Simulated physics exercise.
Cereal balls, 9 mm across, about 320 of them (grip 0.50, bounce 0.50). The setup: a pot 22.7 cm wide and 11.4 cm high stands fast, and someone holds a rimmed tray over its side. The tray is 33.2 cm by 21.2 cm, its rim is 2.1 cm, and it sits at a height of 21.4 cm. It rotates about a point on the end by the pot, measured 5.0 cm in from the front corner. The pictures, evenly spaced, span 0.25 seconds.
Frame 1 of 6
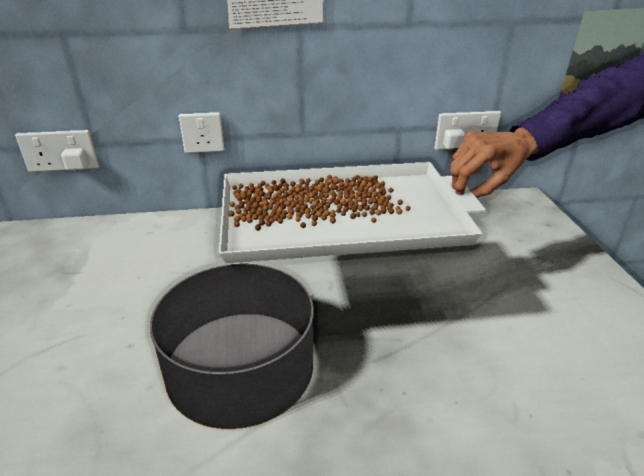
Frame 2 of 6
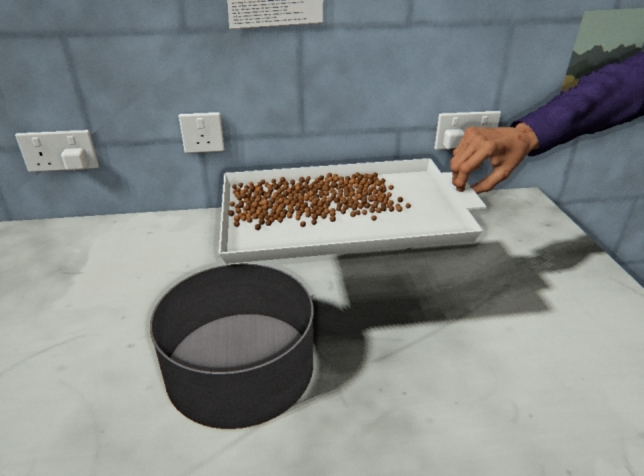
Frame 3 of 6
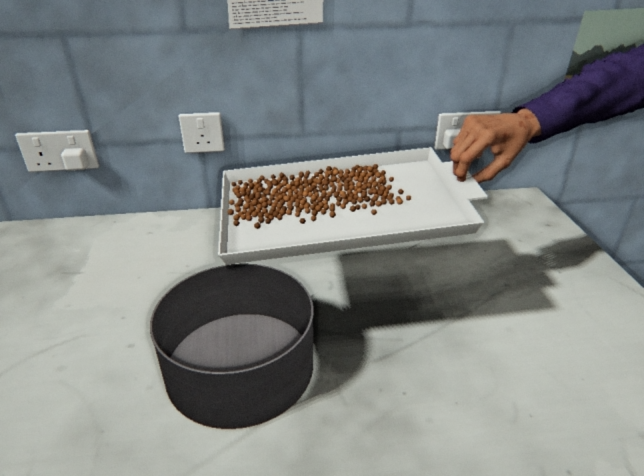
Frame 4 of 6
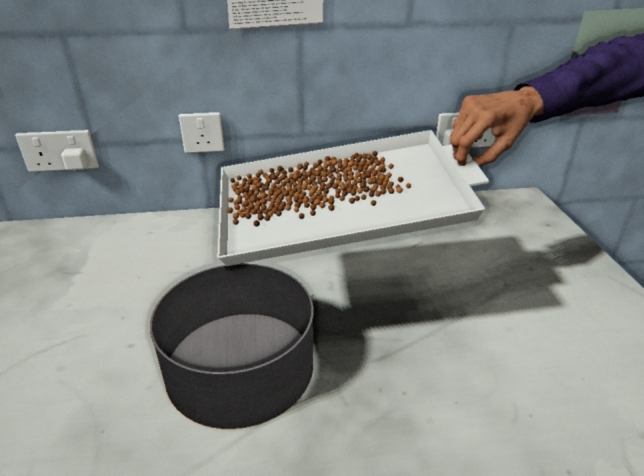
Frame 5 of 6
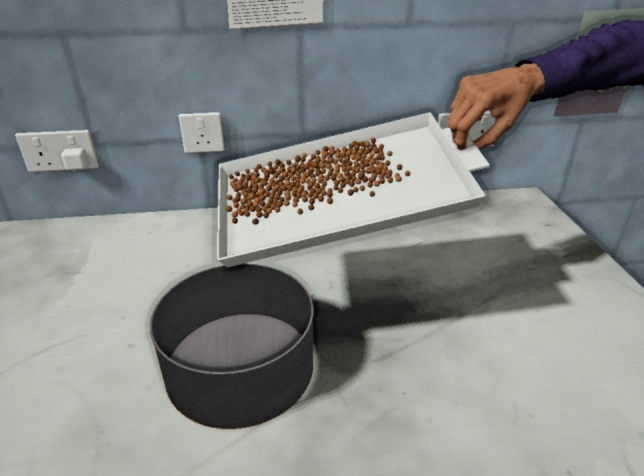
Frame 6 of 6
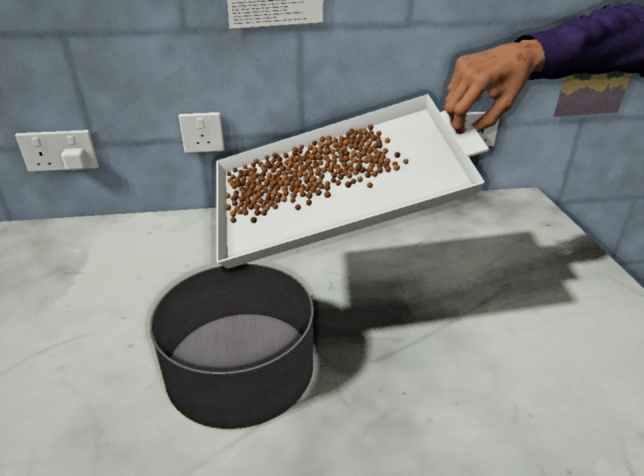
A white rimmed tray of small brown balls, held at its right end by a hand in a purple sleeve, tilts gradually as its right end rises, its left end staying low beside a dark, empty pot on a pale countertop.
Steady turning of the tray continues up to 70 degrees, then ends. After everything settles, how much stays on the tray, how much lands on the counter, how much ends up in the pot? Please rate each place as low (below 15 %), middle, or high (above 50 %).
Tray: Middle, counter: Low, pot: High.
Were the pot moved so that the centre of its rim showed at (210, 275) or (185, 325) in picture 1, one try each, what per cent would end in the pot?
20 % and 65 %.
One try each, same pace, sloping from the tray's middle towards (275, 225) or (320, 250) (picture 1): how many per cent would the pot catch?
That would be close to 25 per cent, then close to 45 per cent.
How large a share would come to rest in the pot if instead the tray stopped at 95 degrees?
Estimated share: About 100 %.
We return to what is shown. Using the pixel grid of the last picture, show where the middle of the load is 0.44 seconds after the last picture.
Expected load position: Near (233, 212).
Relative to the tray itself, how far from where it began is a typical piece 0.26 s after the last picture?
It has moved some 5 cm from its start.
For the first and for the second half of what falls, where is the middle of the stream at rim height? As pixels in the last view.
Roughly (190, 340) to start, and after that (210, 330).
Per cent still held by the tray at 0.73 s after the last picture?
It's roughly 55 percent.
Then, 0.26 s after the last picture, tilt 44 degrees; the tray holds 100 %, the pot 0 %.
Then, 0.44 s after the last picture, tilt 62 degrees; the tray holds 100 %, the pot 0 %.
Then, 0.73 s after the last picture, tilt 70 degrees; the tray holds 55 %, the pot 35 %.
In the end, tray 30 %, counter 0 %, pot 70 %.
